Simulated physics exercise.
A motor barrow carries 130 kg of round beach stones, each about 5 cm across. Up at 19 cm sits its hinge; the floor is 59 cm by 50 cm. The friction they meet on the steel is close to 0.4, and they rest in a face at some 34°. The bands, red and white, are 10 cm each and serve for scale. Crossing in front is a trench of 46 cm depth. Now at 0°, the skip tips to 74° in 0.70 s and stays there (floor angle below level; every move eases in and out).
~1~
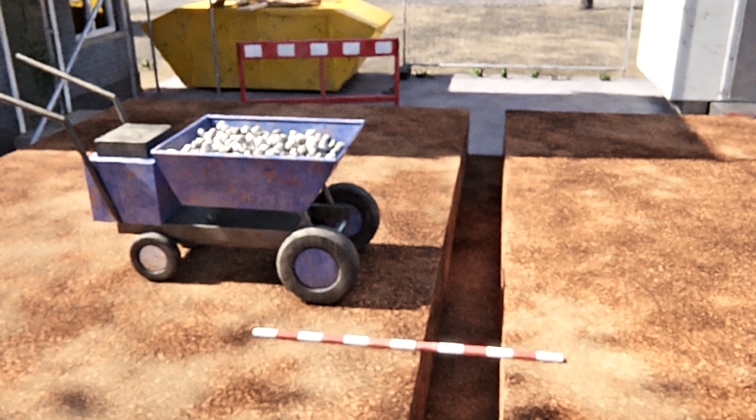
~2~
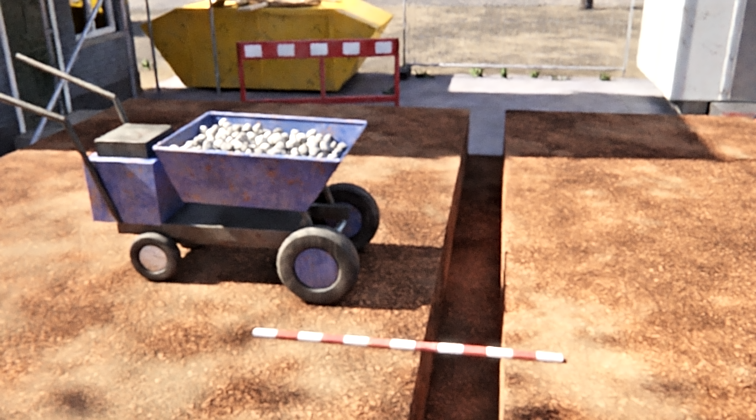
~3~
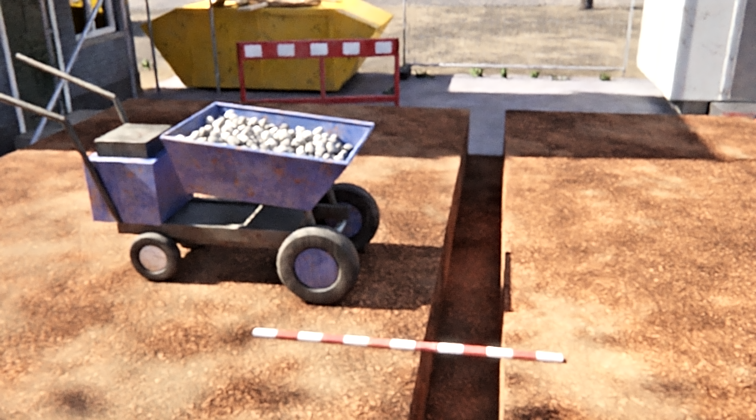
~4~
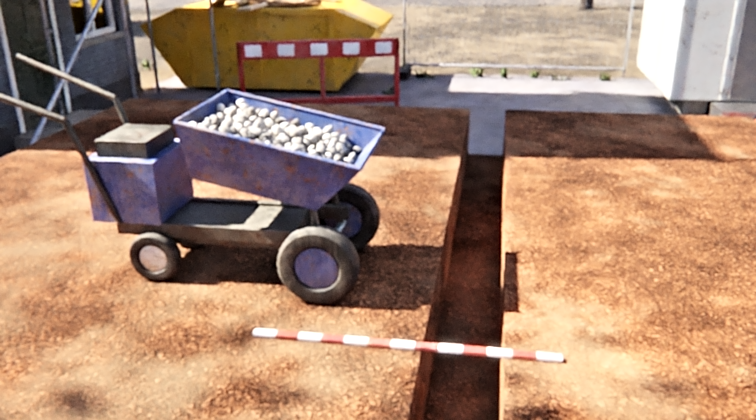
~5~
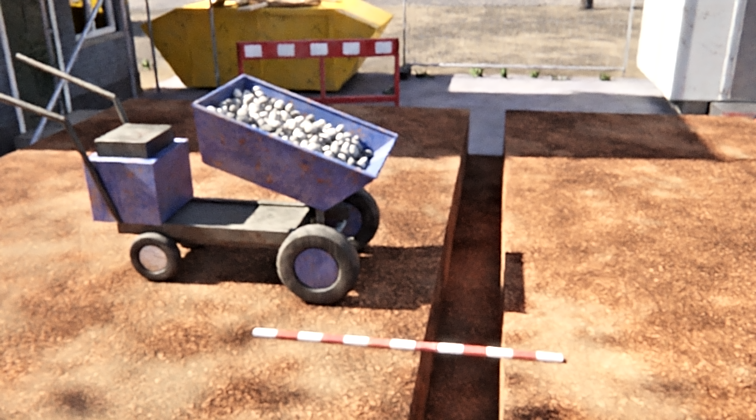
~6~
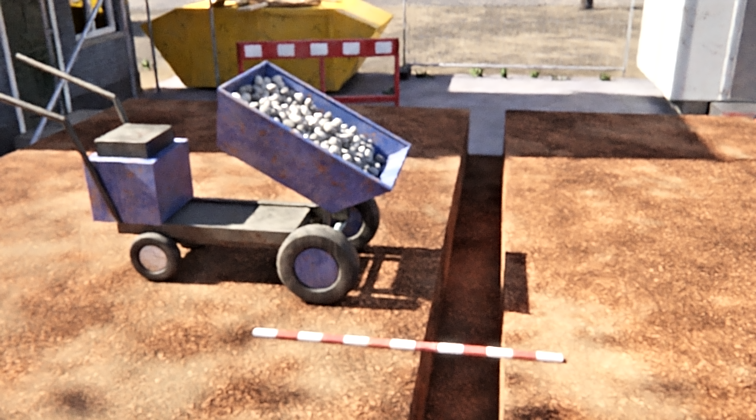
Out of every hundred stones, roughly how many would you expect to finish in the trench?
Close to 60 in every hundred.
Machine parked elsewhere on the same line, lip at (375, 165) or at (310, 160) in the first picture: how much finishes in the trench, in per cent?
25 %, then 90 %.
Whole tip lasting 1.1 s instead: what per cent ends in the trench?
It would come to roughly 75 per cent.
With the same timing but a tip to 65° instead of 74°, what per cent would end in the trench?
Trench share: Approx. 60%.
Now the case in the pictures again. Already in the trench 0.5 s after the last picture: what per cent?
By that point it's something like 35 in a hundred.
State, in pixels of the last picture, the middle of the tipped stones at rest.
Roughly at (492, 345).
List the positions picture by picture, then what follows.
Lip at (336, 161), floor tilted 0°, highest stones at (241, 137), in the first frame.
Lip at (339, 162), floor tilted 2°, highest stones at (231, 132), in the second frame.
The skip is at 6°, its lip at (348, 164); the top of the load is at (224, 122), in the third frame.
The skip is at 12°, its lip at (361, 170); the top of the load is at (234, 111), in the fourth frame.
The skip is at 20°, its lip at (376, 178); the top of the load is at (246, 99), in the fifth frame.
The skip is at 29°, its lip at (391, 189); the top of the load is at (263, 87), in the sixth frame.
Then, 0.2 s after the last picture the floor is at 62°, 100 % in the skip; the foremost stones are at (424, 210).
Then, 0.5 s after the last picture the floor is at 74°, 56 % in the skip, 35 % in the trench, 8 % past the trench; the foremost stones are at (531, 291).
Then, 0.8 s after the last picture the floor is at 74°, 11 % in the skip, 49 % in the trench, 40 % past the trench; the foremost stones are at (713, 294).
Then, 2.8 s after the last picture the floor is at 74°, 0 % in the skip, 60 % in the trench, 40 % past the trench; the foremost stones are past the picture's edge.
